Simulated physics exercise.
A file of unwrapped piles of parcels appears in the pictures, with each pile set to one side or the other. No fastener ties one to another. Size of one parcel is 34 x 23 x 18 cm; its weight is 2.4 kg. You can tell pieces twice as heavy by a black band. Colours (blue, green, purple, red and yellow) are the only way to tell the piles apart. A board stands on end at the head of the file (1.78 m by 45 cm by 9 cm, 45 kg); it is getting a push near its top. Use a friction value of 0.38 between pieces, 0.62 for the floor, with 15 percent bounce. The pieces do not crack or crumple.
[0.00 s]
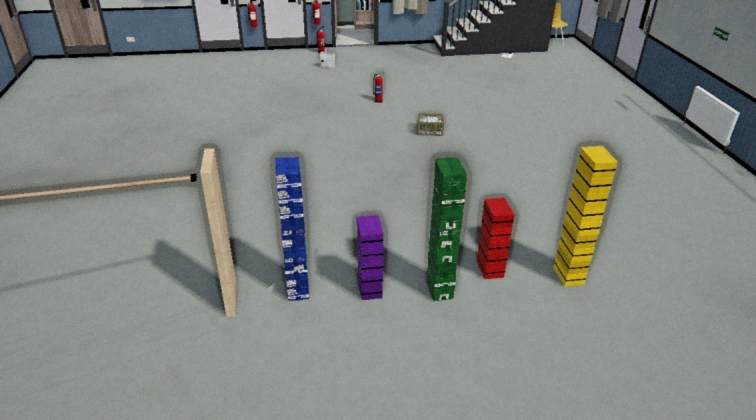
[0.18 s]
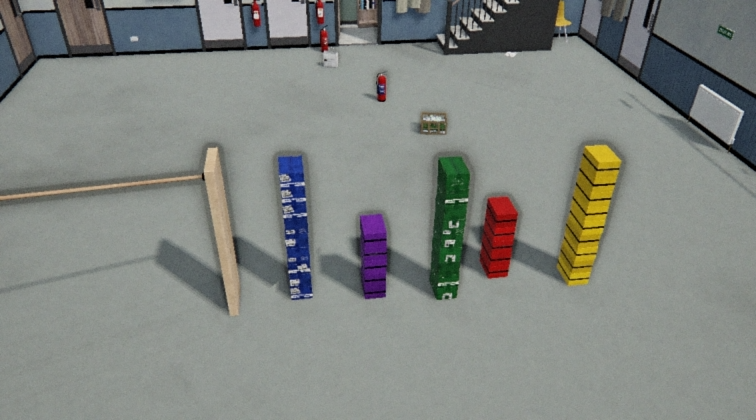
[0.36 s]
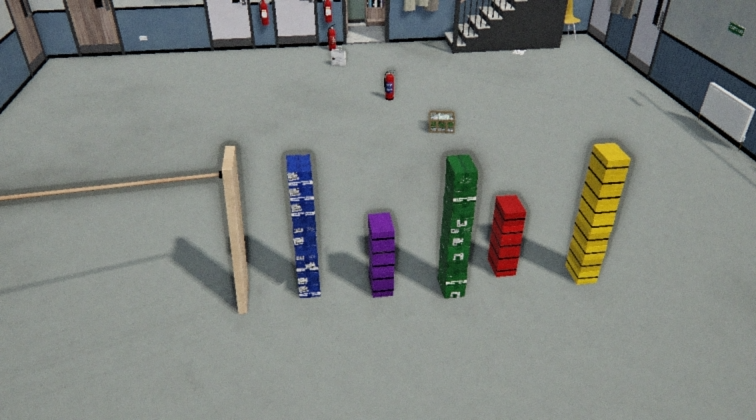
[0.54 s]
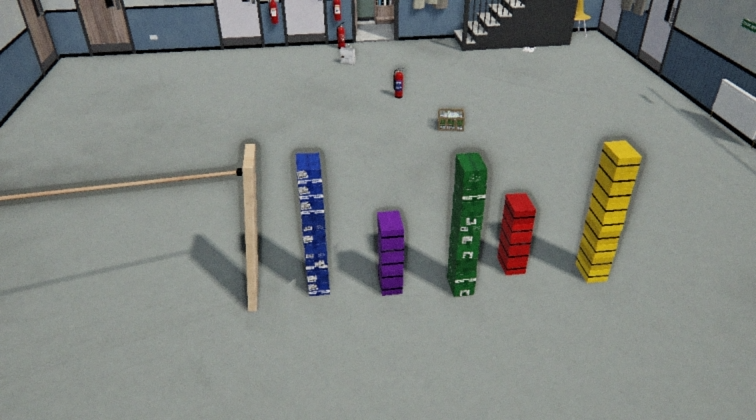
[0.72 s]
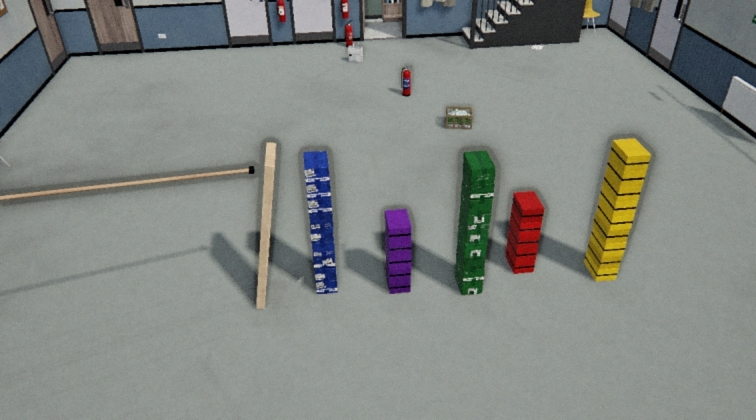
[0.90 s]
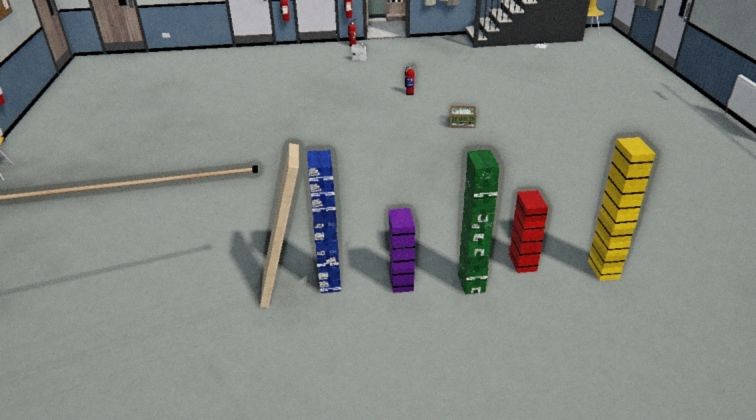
We see a thin pole push the upper part of an upright wooden board, which tilts rightward toward a blue stack while the pole comes to rest; the blue, purple, green, red and yellow stacks stay still.
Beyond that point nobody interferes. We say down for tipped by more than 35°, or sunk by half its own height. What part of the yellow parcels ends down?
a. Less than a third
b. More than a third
(a) Less than a third.
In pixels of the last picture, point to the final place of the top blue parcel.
It settles close to (502, 245) in the last view.
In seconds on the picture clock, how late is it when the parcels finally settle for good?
At about 5.0 s.
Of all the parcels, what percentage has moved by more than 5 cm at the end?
50 in a hundred end up shifted.
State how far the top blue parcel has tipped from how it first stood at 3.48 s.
Some 90 degrees.
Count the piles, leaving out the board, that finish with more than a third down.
Tally: 3.
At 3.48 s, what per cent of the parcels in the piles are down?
By then 50 per cent.
After 1.48 s, board 49° from upright; none of the 9 yellow parcels down (6 of 37 in all colours); top yellow parcel unmoved; top blue parcel leaning 39°, 32 cm lower.
After 2.14 s, board 75° from upright; none of the 9 yellow parcels down (10 of 37 in all colours); top yellow parcel unmoved; top blue parcel on its side.
After 3.48 s, board 63° from upright; none of the 9 yellow parcels down (18 of 37 in all colours); top yellow parcel shifted 17 mm; top purple parcel on its side.
At rest (5.1 s), board 63° from upright; none of the 9 yellow parcels down (18 of 37 in all colours); top yellow parcel unmoved; top green parcel upside down. That is 0 per cent. As the last picture would show them, middles, top yellow parcel near (635, 154), top green parcel near (551, 269).
